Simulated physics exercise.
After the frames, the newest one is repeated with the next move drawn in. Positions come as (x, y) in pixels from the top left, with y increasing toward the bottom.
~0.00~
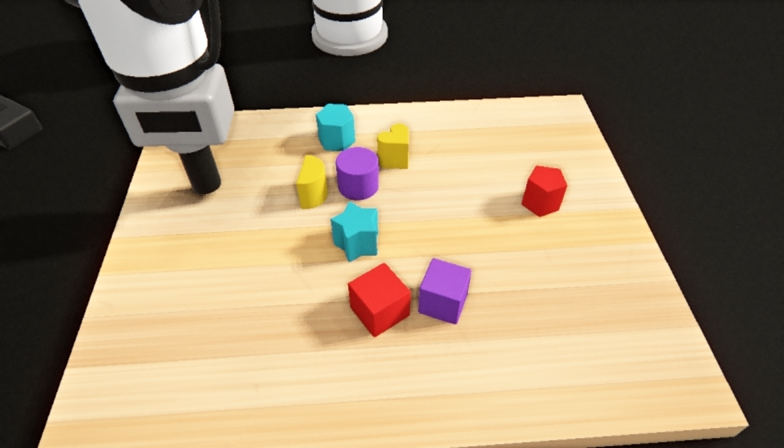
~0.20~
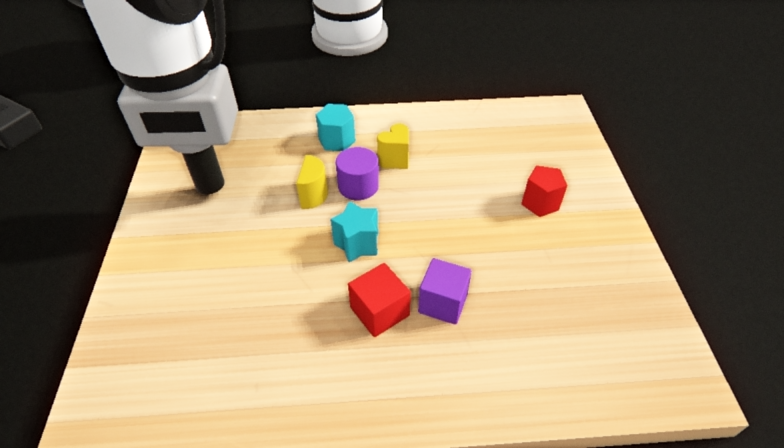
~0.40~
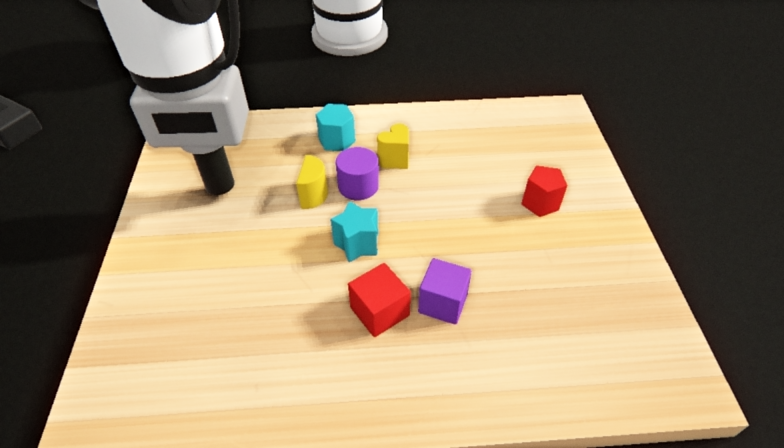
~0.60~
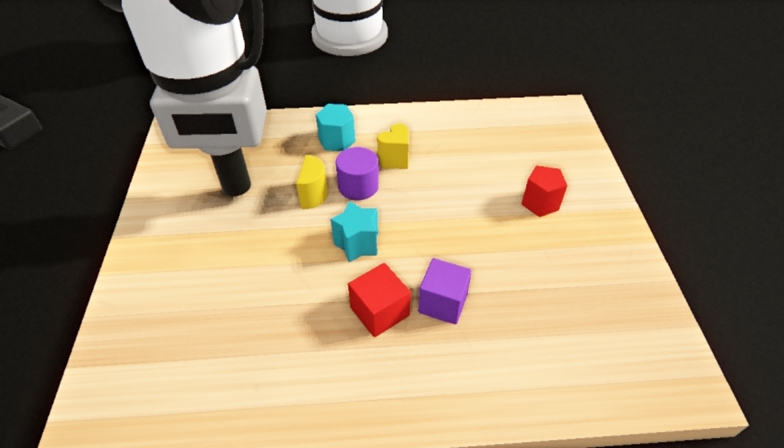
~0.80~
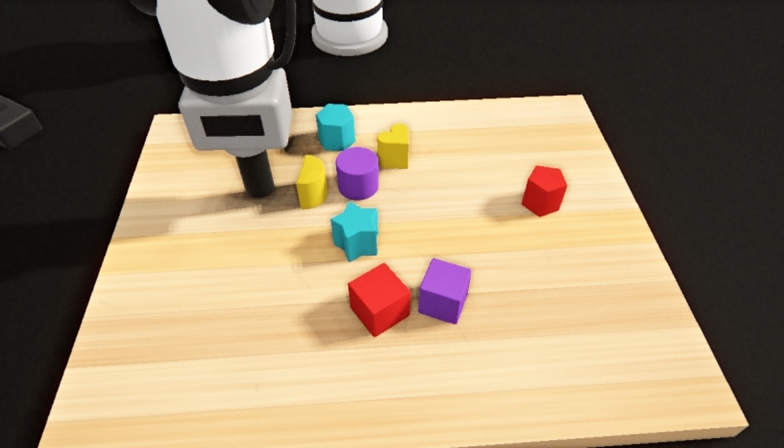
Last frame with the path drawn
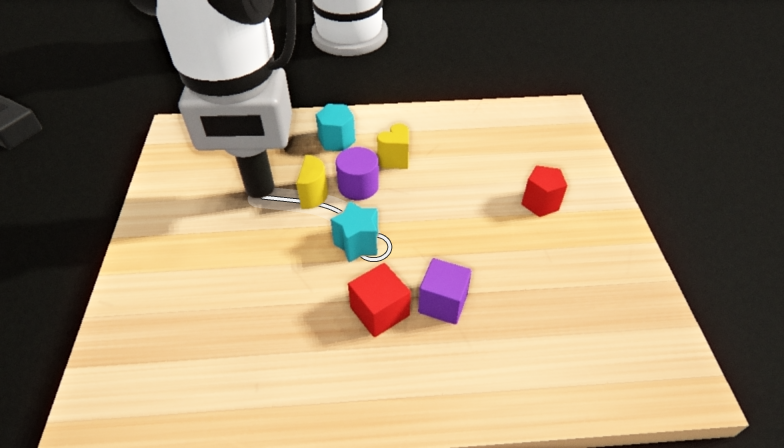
A white and grey robot arm with a black peg slides a short way rightward across the upper left of a pale wooden board, seen from above at an angle. A yellow block, purple cylinder, cyan blocks and yellow heart sit near the top centre, with red and purple cubes below and a red block at right. The peg nears the yellow block while every block and the camera stay still.
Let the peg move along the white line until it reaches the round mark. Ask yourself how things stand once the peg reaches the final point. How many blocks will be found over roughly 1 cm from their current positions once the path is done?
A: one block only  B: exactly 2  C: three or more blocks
I choose C.
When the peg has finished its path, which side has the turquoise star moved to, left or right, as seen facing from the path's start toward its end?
The answer is right.
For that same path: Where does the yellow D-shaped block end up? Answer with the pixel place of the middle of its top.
My prediction: (355, 172).
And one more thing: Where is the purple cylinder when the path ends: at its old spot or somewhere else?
That block will leave its spot.
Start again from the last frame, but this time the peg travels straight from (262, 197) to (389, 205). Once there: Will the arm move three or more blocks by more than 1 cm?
Yes.
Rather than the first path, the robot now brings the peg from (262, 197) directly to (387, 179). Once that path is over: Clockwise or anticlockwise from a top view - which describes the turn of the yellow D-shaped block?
Viewed from the top, it goes clockwise.
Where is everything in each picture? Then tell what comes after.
In the first frame, lower end of the peg (207, 185), tops of blocks, yellow D-shaped block (311, 169), turquoise star (356, 218), purple cylinder (357, 160), yellow heart-shaped block (395, 134).
In the second frame, peg (210, 185), blocks as before.
In the third frame, peg (220, 185), blocks as before.
In the fourth frame, peg (237, 187), blocks as before.
In the fifth frame, peg (260, 188), yellow D-shaped block (311, 169), turquoise star (356, 218), purple cylinder (357, 160), yellow heart-shaped block (395, 134).
The drawn path runs from (262, 197) by way of (307, 202) and (347, 217) to (374, 247).
On the path given first. One third of the way, peg (306, 193); yellow D-shaped block (327, 167), turned 40° anticlockwise; purple cylinder (361, 159).
Two thirds of the way, peg (347, 208); yellow D-shaped block (355, 172), turned 70° anticlockwise; purple cylinder (380, 154); yellow heart-shaped block (397, 133).
At the end, peg (374, 238); yellow D-shaped block (355, 172), turned 70° anticlockwise; turquoise star (364, 251), turned 55° clockwise; purple cylinder (380, 154); yellow heart-shaped block (397, 133).
